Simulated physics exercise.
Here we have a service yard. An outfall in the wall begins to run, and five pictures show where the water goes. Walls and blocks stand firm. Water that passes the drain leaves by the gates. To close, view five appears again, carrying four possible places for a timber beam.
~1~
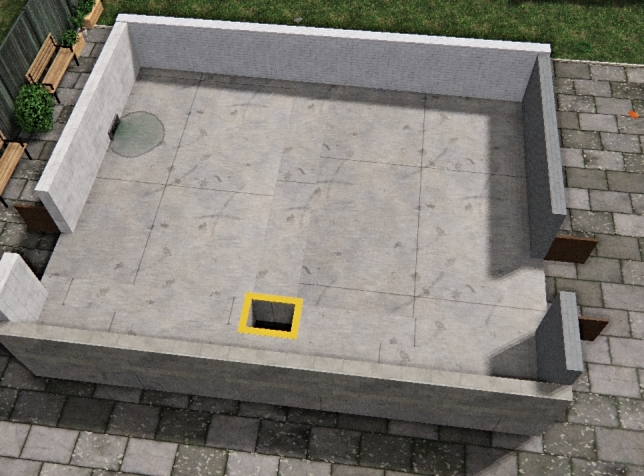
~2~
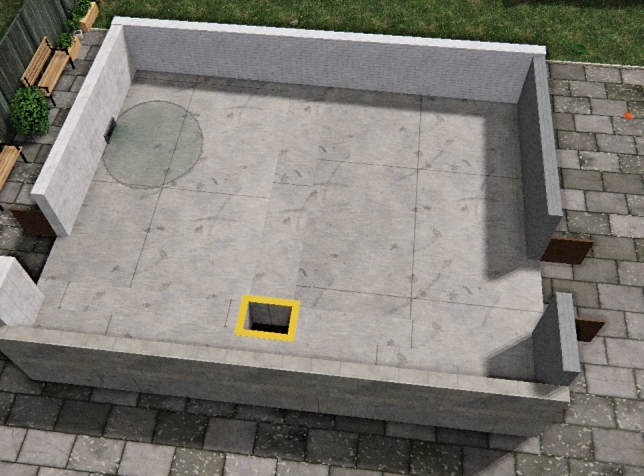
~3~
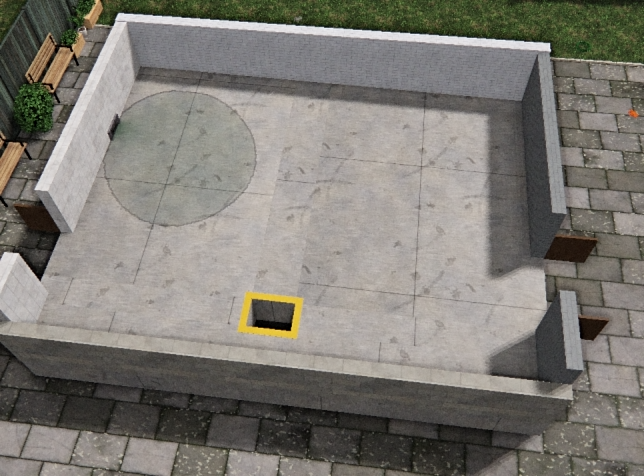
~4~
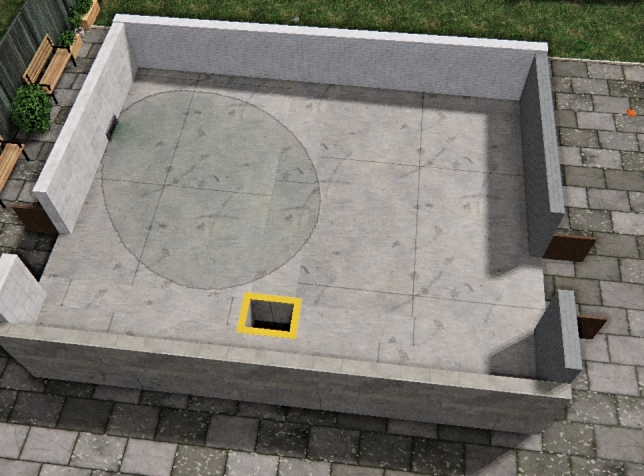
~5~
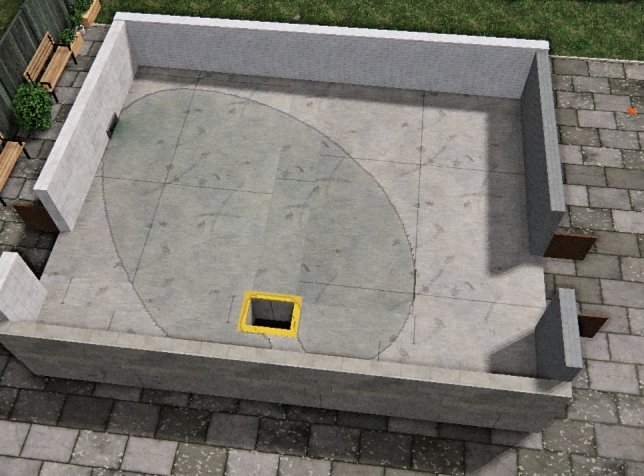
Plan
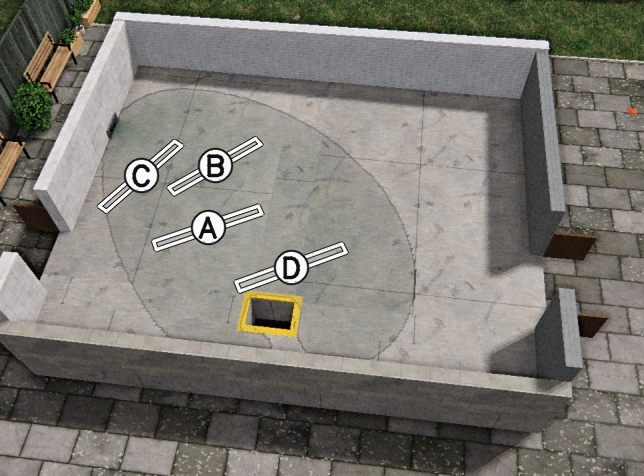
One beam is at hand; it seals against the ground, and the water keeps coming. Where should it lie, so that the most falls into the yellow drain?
B is best.
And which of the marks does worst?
It is A.
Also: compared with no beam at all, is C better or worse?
Spot C is worse.
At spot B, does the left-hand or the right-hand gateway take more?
The right one.
On the marked copy, A from (155, 245) to (259, 209); B from (171, 190) to (258, 141); C from (102, 208) to (178, 143); D from (237, 286) to (343, 248).
For spot A, about 3 % of the stream runs into the yellow drain, about 95 % out by the gates.
For spot B, about 15 % of the stream runs into the yellow drain, about 81 % out by the gates.
For spot C, about 9 % of the stream runs into the yellow drain, about 88 % out by the gates.
For spot D, about 8 % of the stream runs into the yellow drain, about 89 % out by the gates.
